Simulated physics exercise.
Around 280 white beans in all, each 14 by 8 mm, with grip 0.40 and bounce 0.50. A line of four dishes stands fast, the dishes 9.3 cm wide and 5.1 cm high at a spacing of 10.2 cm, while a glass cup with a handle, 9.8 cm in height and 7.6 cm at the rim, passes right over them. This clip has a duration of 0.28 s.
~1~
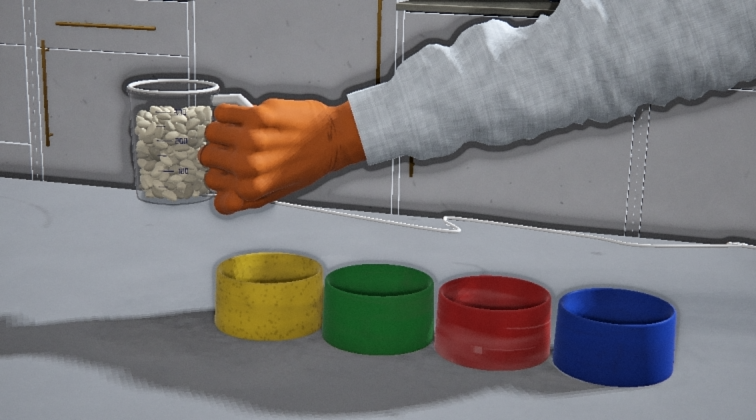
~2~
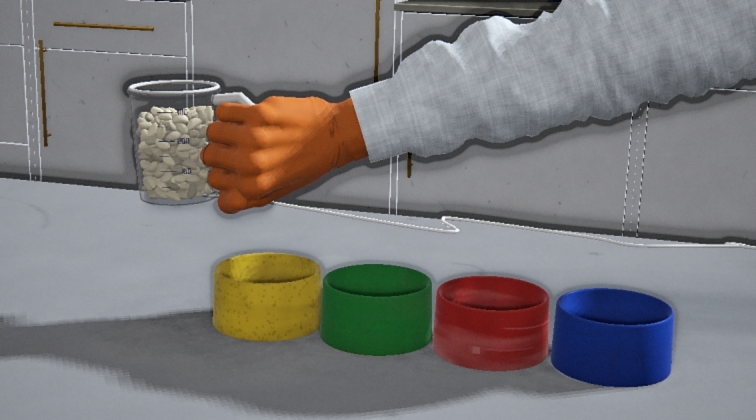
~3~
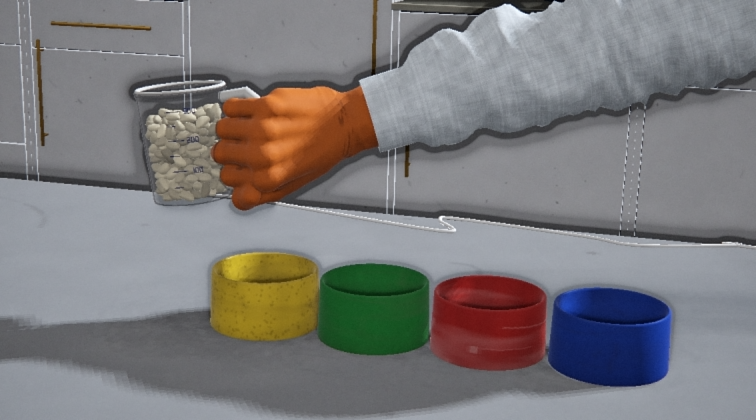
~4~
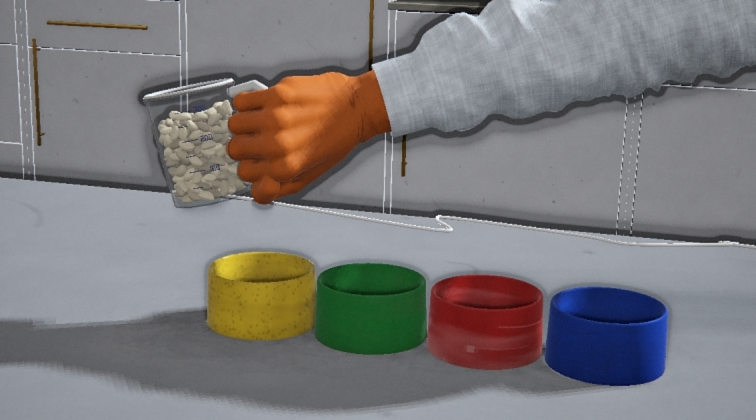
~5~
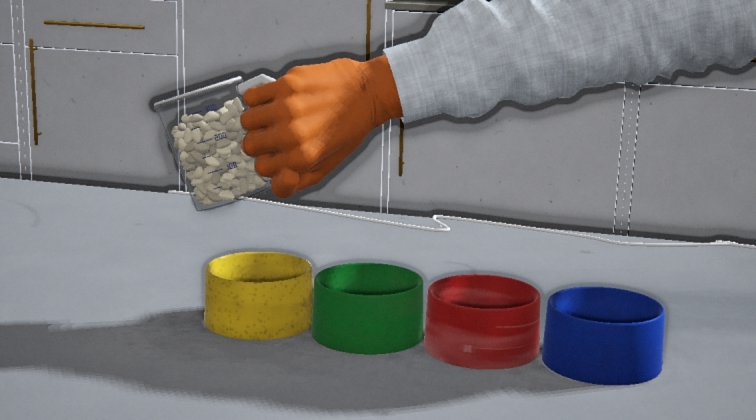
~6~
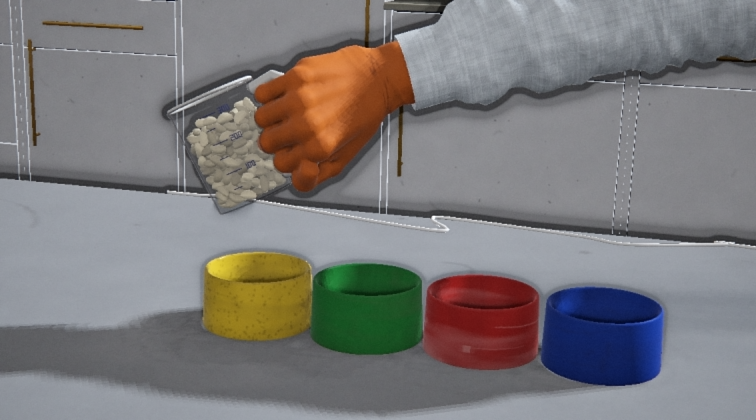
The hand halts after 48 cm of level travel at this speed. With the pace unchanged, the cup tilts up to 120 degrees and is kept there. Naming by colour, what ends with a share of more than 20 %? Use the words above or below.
Red - above; blue - below; green - below; yellow - below; counter - below.
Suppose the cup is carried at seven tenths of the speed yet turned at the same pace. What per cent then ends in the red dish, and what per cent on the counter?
Red 0, counter 10.
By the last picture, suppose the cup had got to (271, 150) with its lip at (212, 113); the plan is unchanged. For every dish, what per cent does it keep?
The red dish keeps 0, the blue dish 90, the green dish 0 and the yellow dish 0.
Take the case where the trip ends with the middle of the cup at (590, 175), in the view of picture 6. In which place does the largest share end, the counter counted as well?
The biggest share ends at red.
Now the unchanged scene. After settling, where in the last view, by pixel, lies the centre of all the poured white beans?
Est. centre at rest: (485, 330) px.
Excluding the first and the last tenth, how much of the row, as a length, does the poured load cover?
That stretch measures near 14 centimetres.
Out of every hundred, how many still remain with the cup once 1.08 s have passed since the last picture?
Roughly 10 percent.
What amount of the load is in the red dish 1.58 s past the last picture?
About 70 per cent by then.
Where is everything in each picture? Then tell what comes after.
The first frame shows cup at (175, 142), tilt 0 degrees, lip at (134, 84), moved 0.0 cm; middle of the pieces at (171, 153); yellow dish at (270, 268); green dish at (379, 281); red dish at (495, 293); blue dish at (617, 307).
The second frame shows cup at (177, 142), tilt 2 degrees, lip at (135, 86), moved 0.4 cm; middle of the pieces at (174, 154).
The third frame shows cup at (187, 143), tilt 6 degrees, lip at (141, 90), moved 1.6 cm; middle of the pieces at (184, 155).
The fourth frame shows cup at (201, 144), tilt 13 degrees, lip at (150, 96), moved 3.3 cm; middle of the pieces at (200, 156).
The fifth frame shows cup at (216, 145), tilt 19 degrees, lip at (161, 103), moved 5.0 cm; middle of the pieces at (216, 157).
The sixth frame shows cup at (233, 147), tilt 26 degrees, lip at (174, 112), moved 6.8 cm; middle of the pieces at (234, 159); yellow dish at (258, 268); green dish at (368, 280); red dish at (483, 293); blue dish at (605, 306).
Then, 0.65 s after the last picture, tilt 101 degrees; cup holds 95 %, green 5 %.
Then, 1.08 s after the last picture, tilt 120 degrees; cup holds 10 %, red 70 %, green 10 %.
Then, 1.58 s after the last picture, tilt 120 degrees; cup holds 0 %, red 70 %, blue 10 %, green 10 %.
In the end, red 70 %, blue 10 %, green 10 %, yellow 0 %, counter 10 %.
